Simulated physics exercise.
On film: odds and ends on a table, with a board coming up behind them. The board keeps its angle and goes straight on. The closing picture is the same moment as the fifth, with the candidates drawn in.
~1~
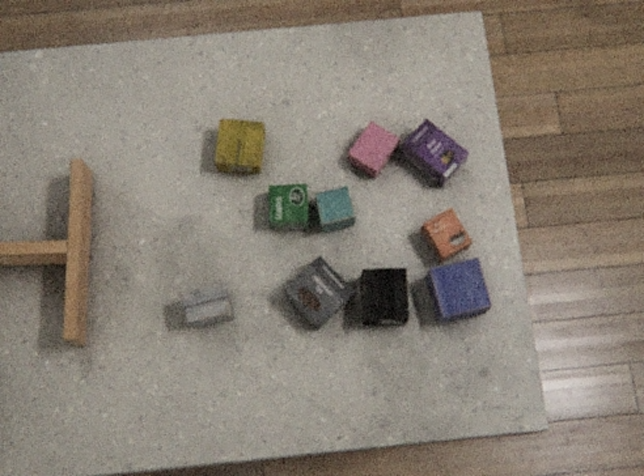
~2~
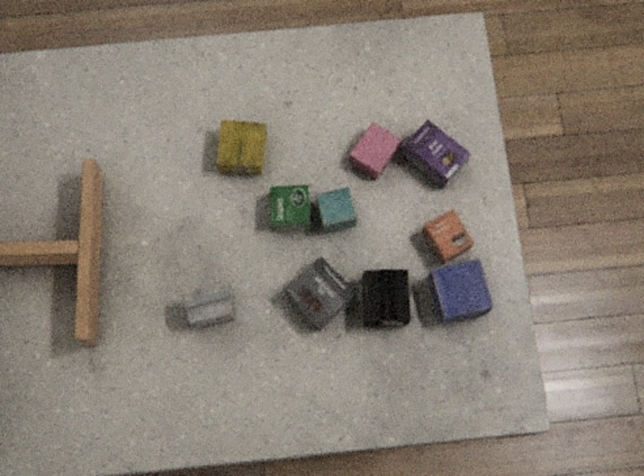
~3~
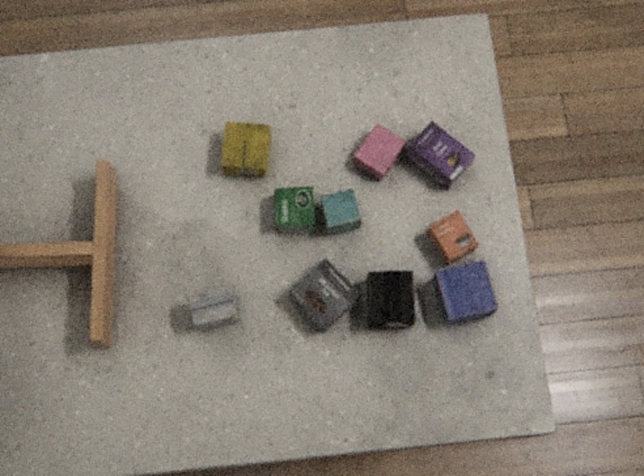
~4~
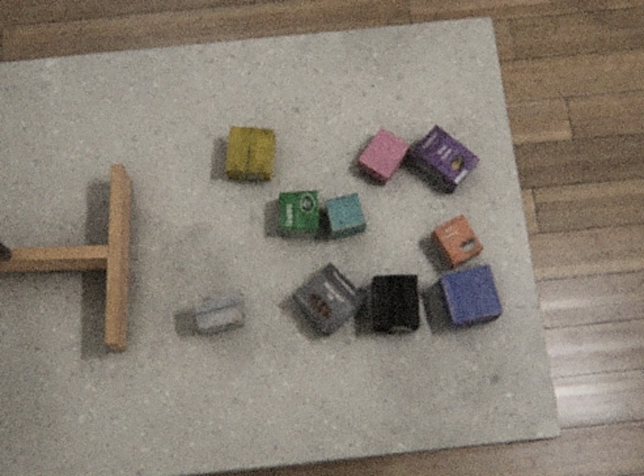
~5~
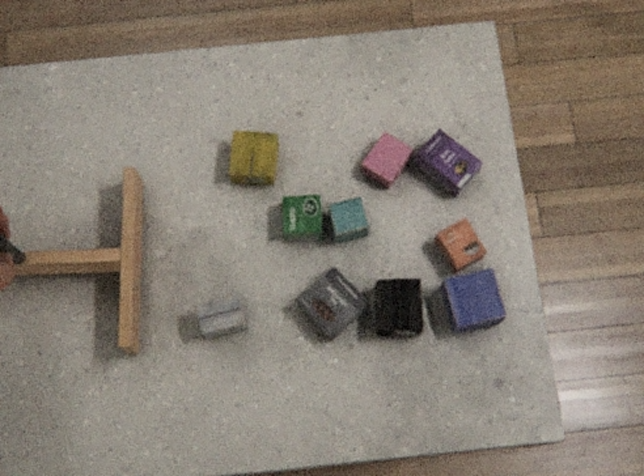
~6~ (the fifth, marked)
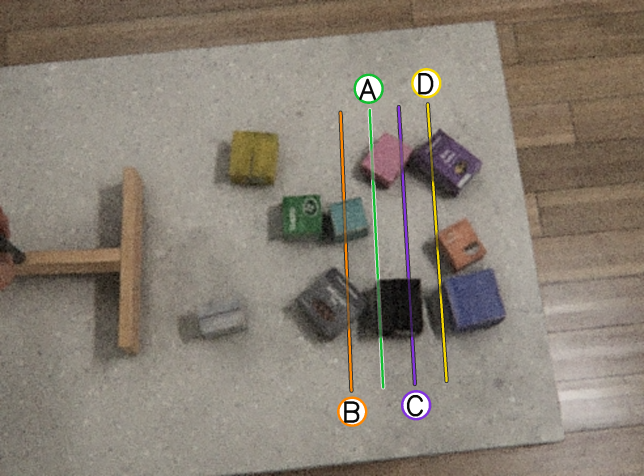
On a pale speckled tabletop, a wooden T-shaped board slides slowly right towards scattered coloured boxes, a hand appearing at left.
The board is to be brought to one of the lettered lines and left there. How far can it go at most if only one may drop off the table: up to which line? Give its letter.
No second one falls up to C.
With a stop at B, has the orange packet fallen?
No.
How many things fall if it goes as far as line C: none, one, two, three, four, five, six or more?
By then, one.
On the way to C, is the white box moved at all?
Yes.
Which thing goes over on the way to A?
The blue block goes over.
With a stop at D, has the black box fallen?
Yes.
On the copy, A at (376, 242); B at (346, 245); C at (406, 239); D at (437, 236).
On C. First, board (228, 245); yellow box (258, 158); white box (258, 316).
Then, board (327, 235); blue block (502, 305); black box (455, 318).
Finally, board (404, 227); blue block over the edge; black box (531, 316); one fallen.
By contrast, A is within the limit but short; B is within the limit but short; D drops two.
